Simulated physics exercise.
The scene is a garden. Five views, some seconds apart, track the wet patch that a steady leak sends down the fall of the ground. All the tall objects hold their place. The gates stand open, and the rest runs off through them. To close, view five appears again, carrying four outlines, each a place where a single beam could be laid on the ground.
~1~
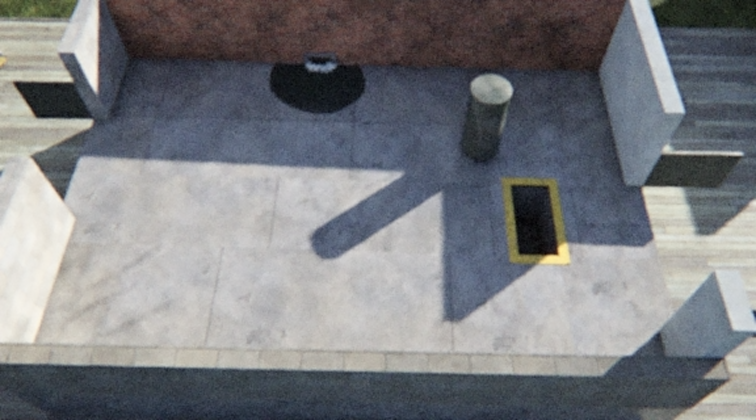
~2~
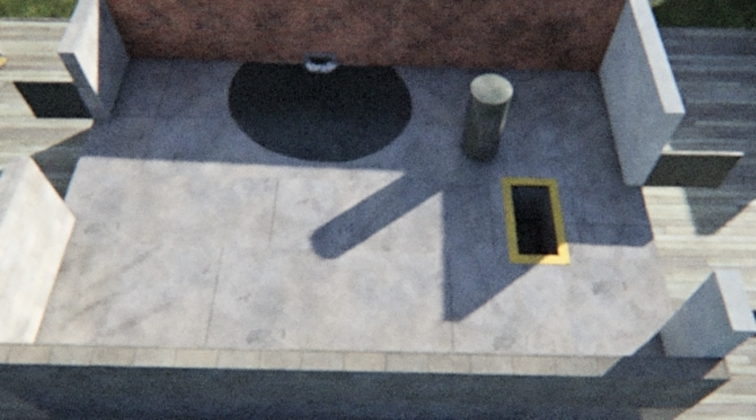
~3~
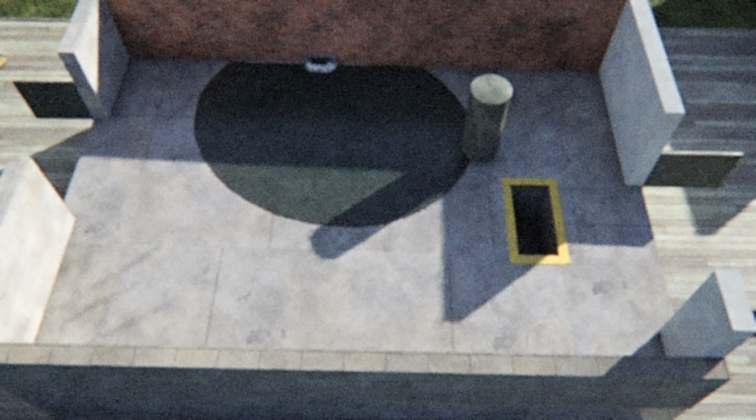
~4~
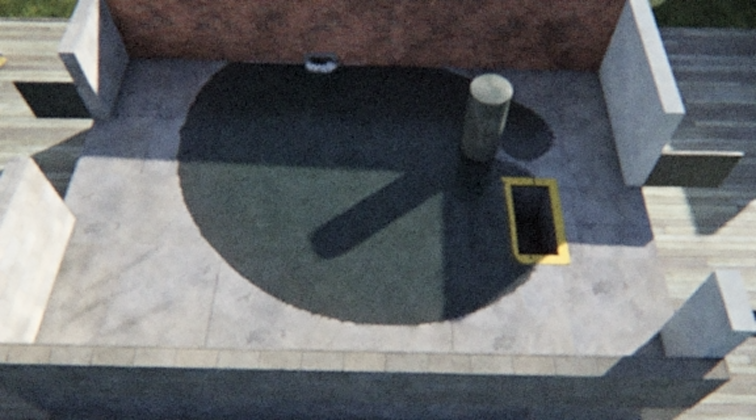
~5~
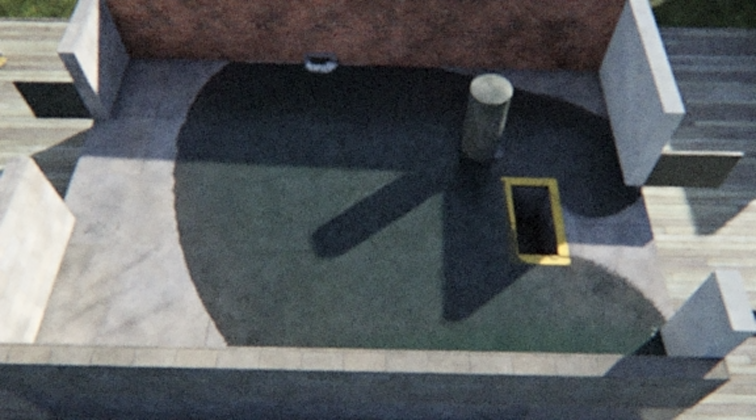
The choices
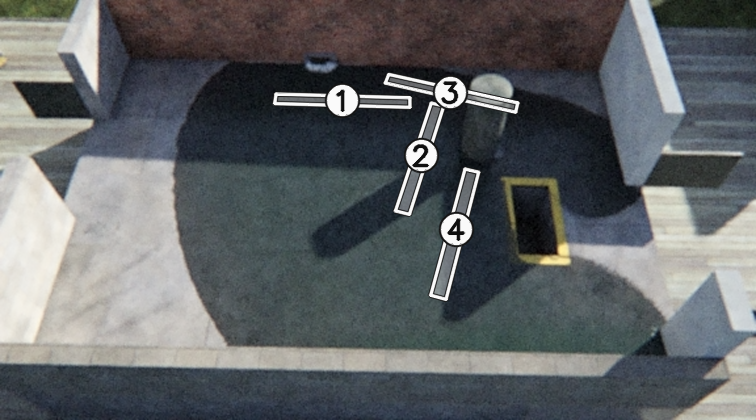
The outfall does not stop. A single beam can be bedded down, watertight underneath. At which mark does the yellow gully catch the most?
3 beats the others.
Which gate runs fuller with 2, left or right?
The right one.
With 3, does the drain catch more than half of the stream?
No.
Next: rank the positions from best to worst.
3, 1, 4, 2.
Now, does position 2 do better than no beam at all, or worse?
Worse.
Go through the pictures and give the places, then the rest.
The first frame shows outfall at (320, 59); yellow gully at (534, 219); open gate at (641, 252); open gate at (93, 166); front seen at (280, 96), 3 % of the ground wet; yellow gully still dry.
The second frame shows front seen at (383, 144), 12 % of the ground wet; yellow gully still dry.
The third frame shows front seen at (398, 212), 26 % of the ground wet; yellow gully still dry.
The fourth frame shows front seen at (460, 310), 45 % of the ground wet; yellow gully taking water.
The fifth frame shows front seen at (614, 323), 64 % of the ground wet; yellow gully taking water.
On the marked copy, 1 from (275, 98) to (409, 102); 2 from (402, 212) to (437, 104); 3 from (387, 78) to (516, 107); 4 from (438, 297) to (471, 170).
For position 1, about 20 % of the stream goes into the yellow gully, about 80 % out by the gates.
For position 2, about 10 % of the stream goes into the yellow gully, about 90 % out by the gates.
For position 3, about 26 % of the stream goes into the yellow gully, about 74 % out by the gates.
For position 4, about 15 % of the stream goes into the yellow gully, about 85 % out by the gates.
